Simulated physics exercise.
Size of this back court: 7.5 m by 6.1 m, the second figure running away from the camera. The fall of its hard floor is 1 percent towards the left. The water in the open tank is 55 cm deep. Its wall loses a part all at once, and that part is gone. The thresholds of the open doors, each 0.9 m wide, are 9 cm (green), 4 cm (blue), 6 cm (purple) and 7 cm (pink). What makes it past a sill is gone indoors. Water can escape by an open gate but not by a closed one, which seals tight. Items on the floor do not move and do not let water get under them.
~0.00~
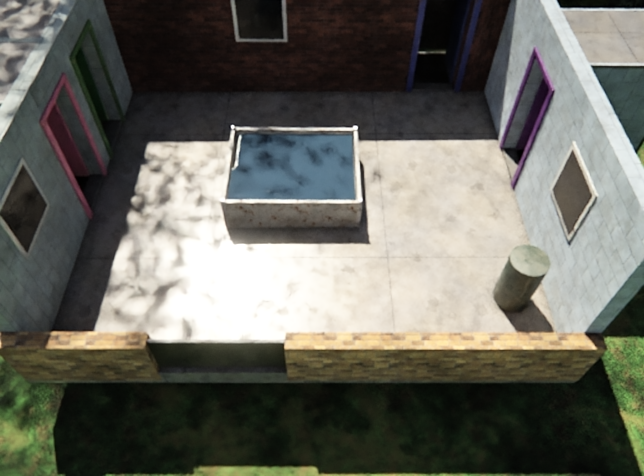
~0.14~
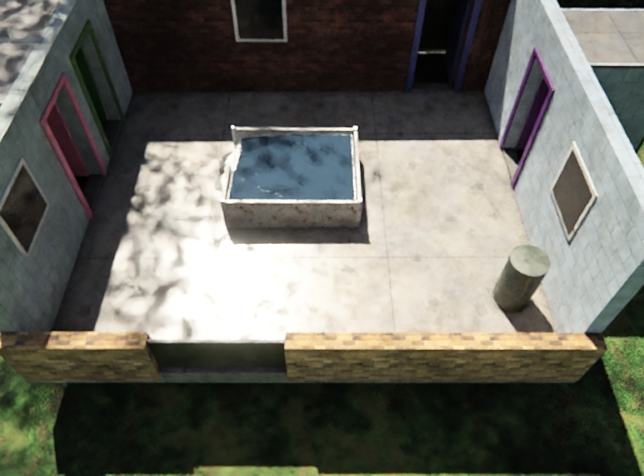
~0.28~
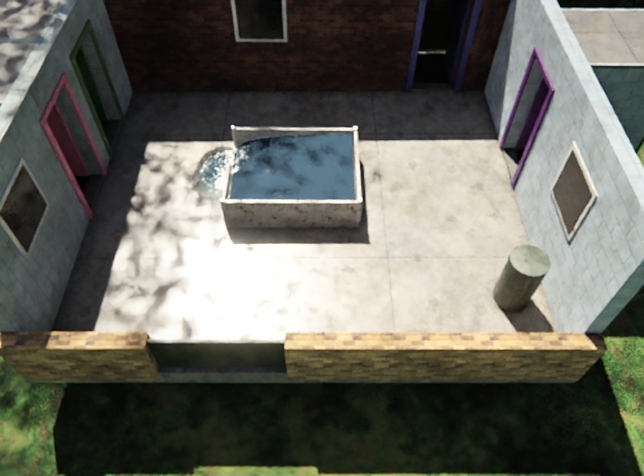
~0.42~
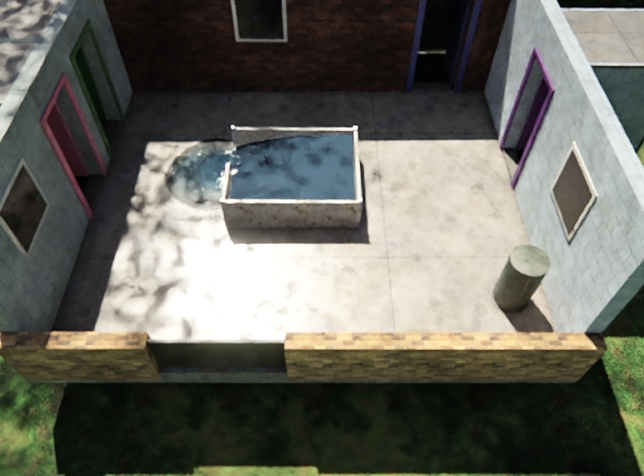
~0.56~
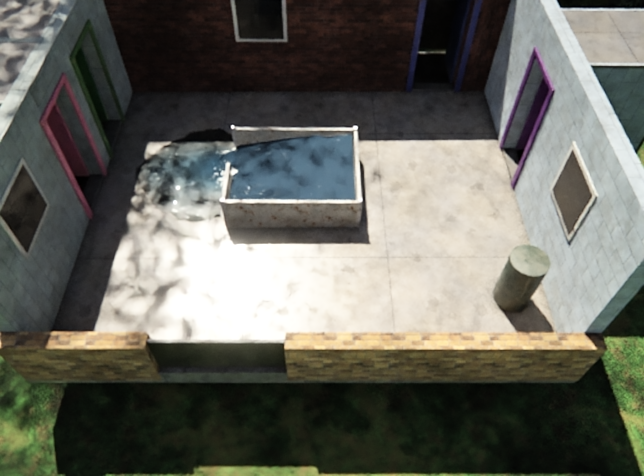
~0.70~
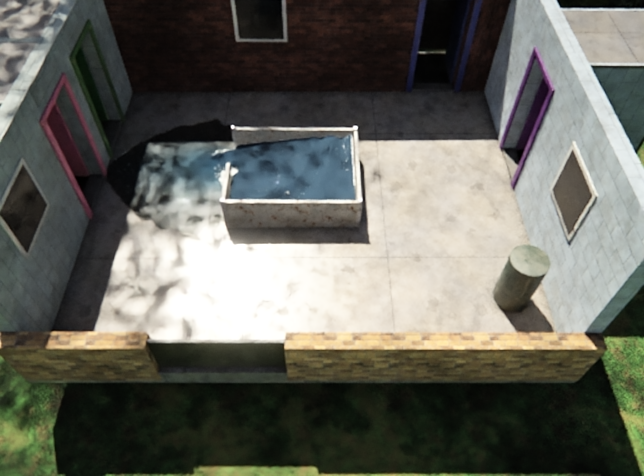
Water pours from the left side of an open tank and spreads across the courtyard floor.
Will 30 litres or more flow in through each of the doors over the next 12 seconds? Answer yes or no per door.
Green door: Yes, blue door: No, purple door: No, pink door: Yes.
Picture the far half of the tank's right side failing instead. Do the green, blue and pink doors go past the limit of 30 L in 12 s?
Note: Green short of the mark, blue beyond the mark, pink short of the mark.
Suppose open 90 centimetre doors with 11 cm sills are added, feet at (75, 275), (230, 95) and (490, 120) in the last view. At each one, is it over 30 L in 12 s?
Door 1: Lower; door 2: Lower; door 3: Lower.
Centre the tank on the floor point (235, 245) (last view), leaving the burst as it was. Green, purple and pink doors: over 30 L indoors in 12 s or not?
Checking the limit: Green is within it, purple is within it and pink is beyond it.
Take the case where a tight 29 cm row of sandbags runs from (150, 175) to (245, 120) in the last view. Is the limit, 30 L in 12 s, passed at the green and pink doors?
Then the green door is short of it and the pink door is over the mark.
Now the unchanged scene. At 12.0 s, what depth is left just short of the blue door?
About 4.0 cm.
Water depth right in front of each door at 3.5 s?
Depths in centimetres - green: 18, blue: 0, purple: 0, pink: 16.
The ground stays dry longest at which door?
Result: Purple door.
After 1.4 s water covers 15 % of the floor and is deepest (28 cm) near (224, 169); green door 20 cm at the sill, 10 L in, blue door not reached, purple door not reached, pink door 15 cm at the sill, 18 L in.
After 2.2 s water covers 20 % of the floor and is deepest (32 cm) near (132, 96); green door 22 cm at the sill, 60 L in, blue door not reached, purple door not reached, pink door 22 cm at the sill, 80 L in.
After 3.5 s water covers 25 % of the floor and is deepest (22 cm) near (132, 96); green door 18 cm at the sill, 121 L in, blue door not reached, purple door not reached, pink door 16 cm at the sill, 159 L in.
After 7.0 s water covers 55 % of the floor and is deepest (12 cm) near (119, 137); green door 12 cm at the sill, 178 L in, blue door 1 cm at the sill, 0 L in, purple door not reached, pink door 10 cm at the sill, 228 L in.
After 12.0 s water covers 85 % of the floor and is deepest (8 cm) near (44, 357); green door 7 cm at the sill, 184 L in, blue door 4 cm at the sill, 0 L in, purple door 2 cm at the sill, 0 L in, pink door 6 cm at the sill, 241 L in.
